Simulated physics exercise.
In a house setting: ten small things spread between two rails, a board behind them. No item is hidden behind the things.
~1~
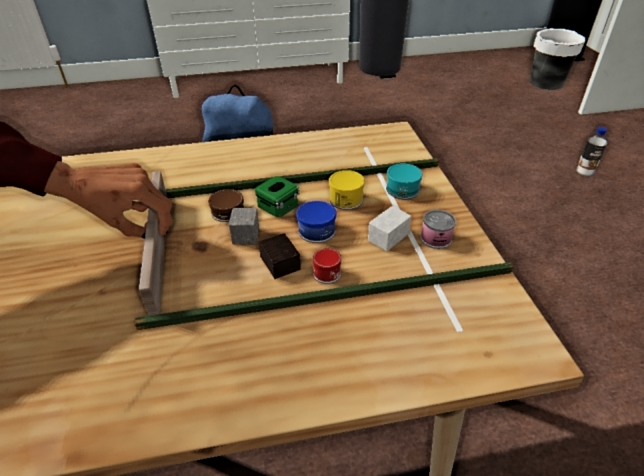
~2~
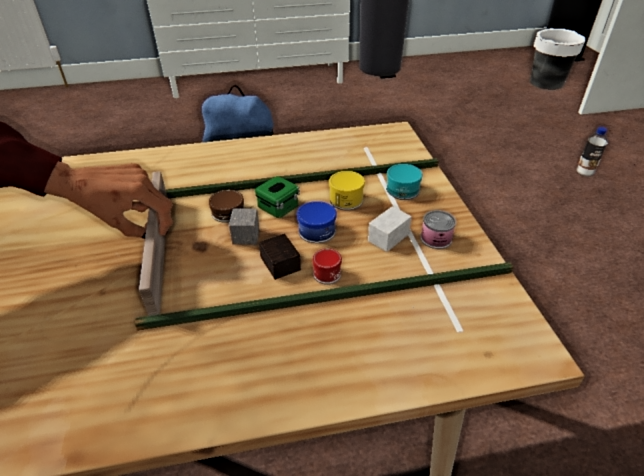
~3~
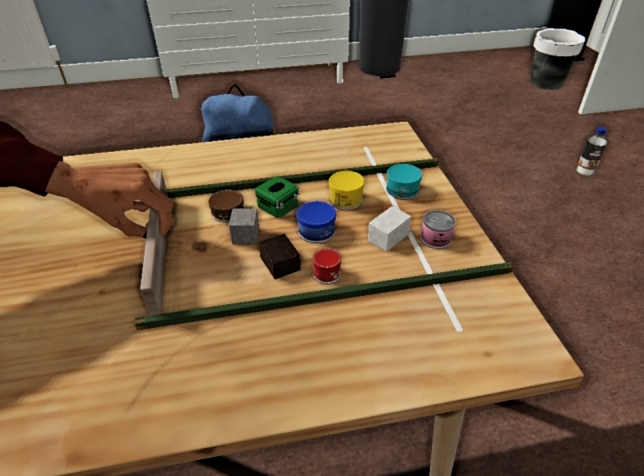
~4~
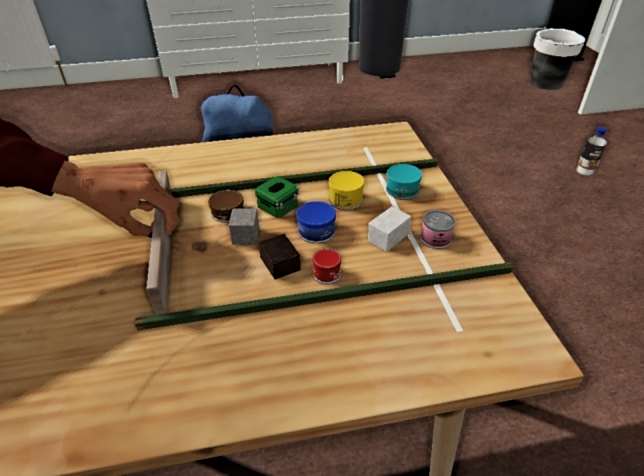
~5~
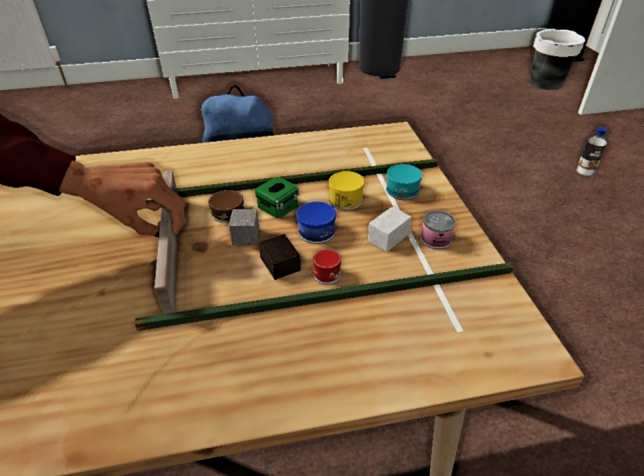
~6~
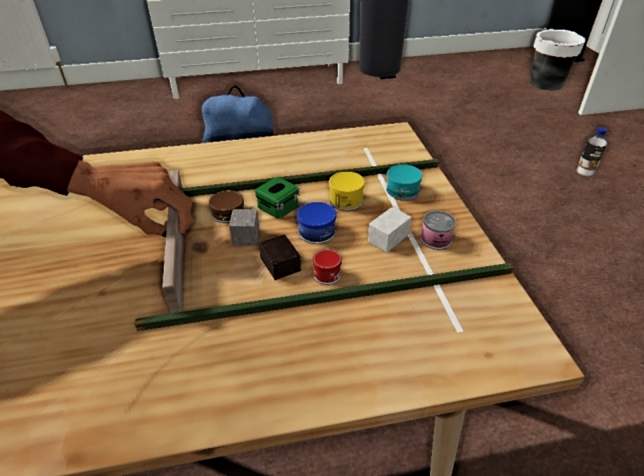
In a house, a hand slides a board slightly right toward small things between two rails.
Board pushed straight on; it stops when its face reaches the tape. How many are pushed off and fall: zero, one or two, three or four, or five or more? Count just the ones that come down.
The tally of drops is under three, yet not nought.
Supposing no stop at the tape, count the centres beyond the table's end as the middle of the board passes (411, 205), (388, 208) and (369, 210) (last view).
3; 0; 0.
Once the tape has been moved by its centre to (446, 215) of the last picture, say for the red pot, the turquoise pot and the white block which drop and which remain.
In short: Red pot safe, turquoise pot gone, white block gone.
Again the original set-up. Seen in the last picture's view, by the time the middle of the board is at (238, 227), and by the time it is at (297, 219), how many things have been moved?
By then 3, and later 7.
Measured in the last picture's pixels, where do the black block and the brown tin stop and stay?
The black block comes to rest at (430, 237), and the brown tin comes to rest at (402, 181).
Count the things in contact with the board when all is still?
The count is 4.
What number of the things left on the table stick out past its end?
Overhanging ones - 2.
Soon after, none off yet; pink pot at rest near (438, 230); turquoise pot at rest near (404, 182); white block at rest near (390, 230).
After that, none off yet; pink pot at rest near (438, 230); turquoise pot moving near (411, 182); white block at rest near (390, 230).
And then, none off yet; pink pot displaced about its own width near (458, 231); turquoise pot displaced about its own width near (432, 177); white block displaced about its own width near (424, 234).
In the end, the number that fall off is one or two; gone, pink pot.
